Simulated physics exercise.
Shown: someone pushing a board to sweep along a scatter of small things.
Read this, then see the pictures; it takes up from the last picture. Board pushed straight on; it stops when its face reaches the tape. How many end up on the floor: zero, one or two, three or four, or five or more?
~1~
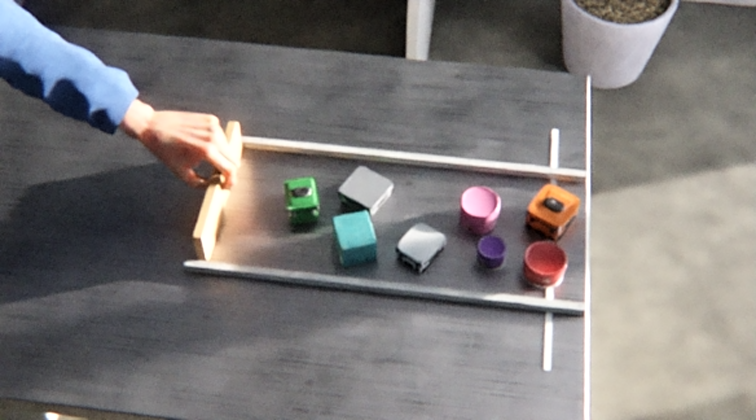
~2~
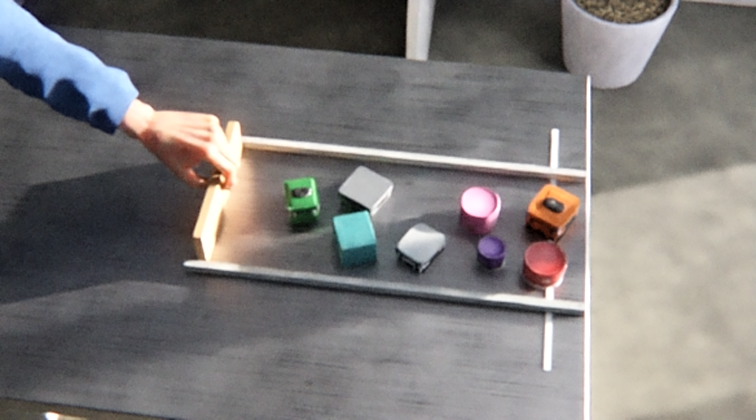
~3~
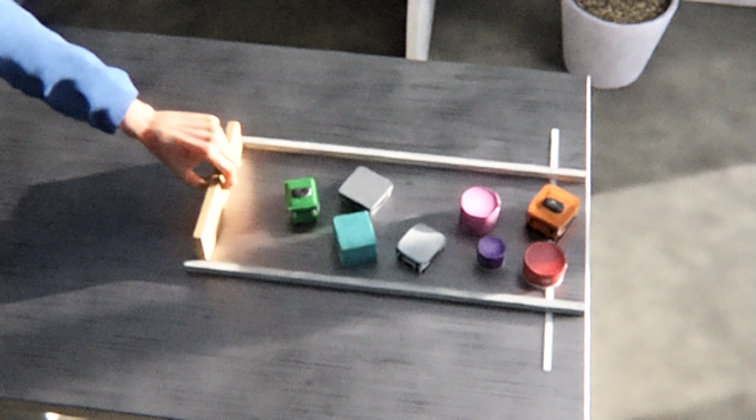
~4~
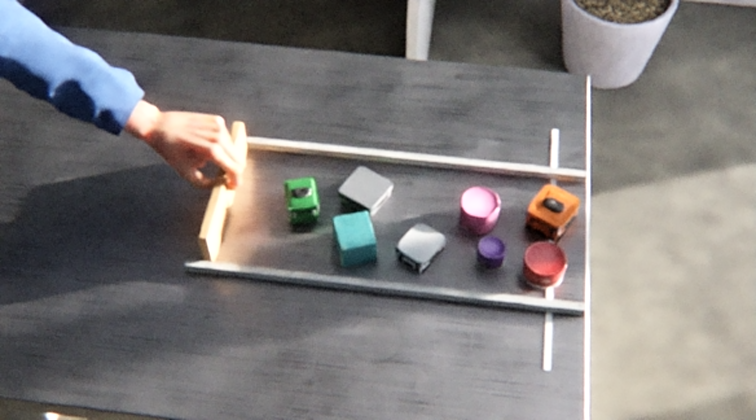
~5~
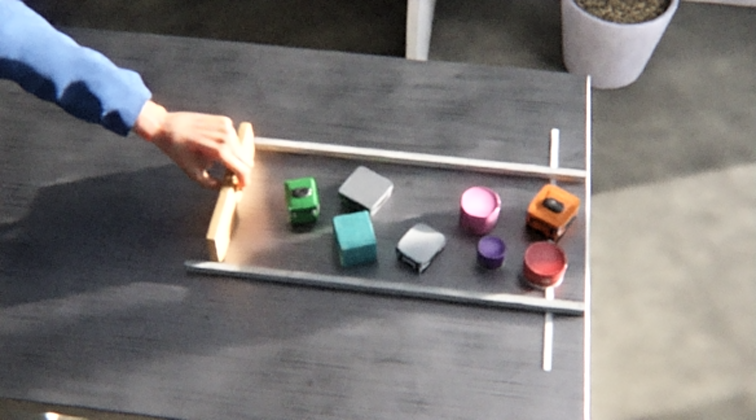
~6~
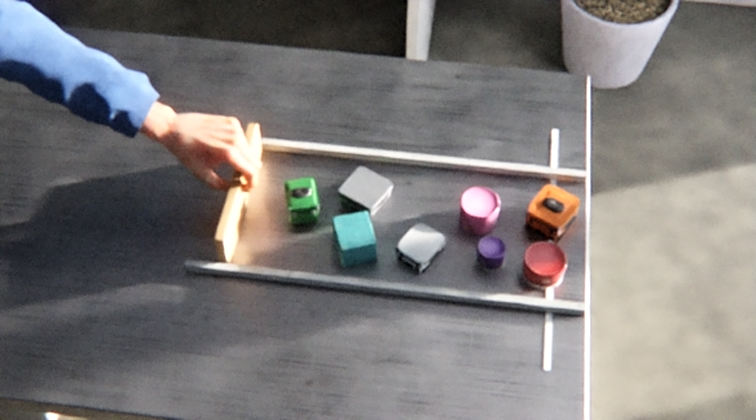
Five or more.
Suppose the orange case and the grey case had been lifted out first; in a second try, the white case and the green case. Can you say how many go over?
First try: 4 fallen; other try: 3.
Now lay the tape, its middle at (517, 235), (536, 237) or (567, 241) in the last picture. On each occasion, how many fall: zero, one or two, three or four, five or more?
In order of the three spots, it's either three or four, then 3 or 4, then at least five.
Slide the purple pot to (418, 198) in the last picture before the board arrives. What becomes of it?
Placed like that, the purple pot cannot stay.
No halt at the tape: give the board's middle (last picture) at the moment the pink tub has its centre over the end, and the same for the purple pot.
For the pink tub, about (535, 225); for the purple pot, about (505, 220).
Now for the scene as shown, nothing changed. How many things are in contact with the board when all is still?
Well, it touches 3.
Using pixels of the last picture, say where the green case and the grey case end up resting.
Final positions - green case around (569, 229), grey case around (574, 197).
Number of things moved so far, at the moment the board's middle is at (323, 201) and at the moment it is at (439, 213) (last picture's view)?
2 and 7.
A little later, none off yet; orange case at rest near (553, 213); red pot at rest near (544, 265); purple pot at rest near (491, 253).
When it is over, the number that fall off is five or more; down, white case, pink tub, purple pot, red pot and orange case.
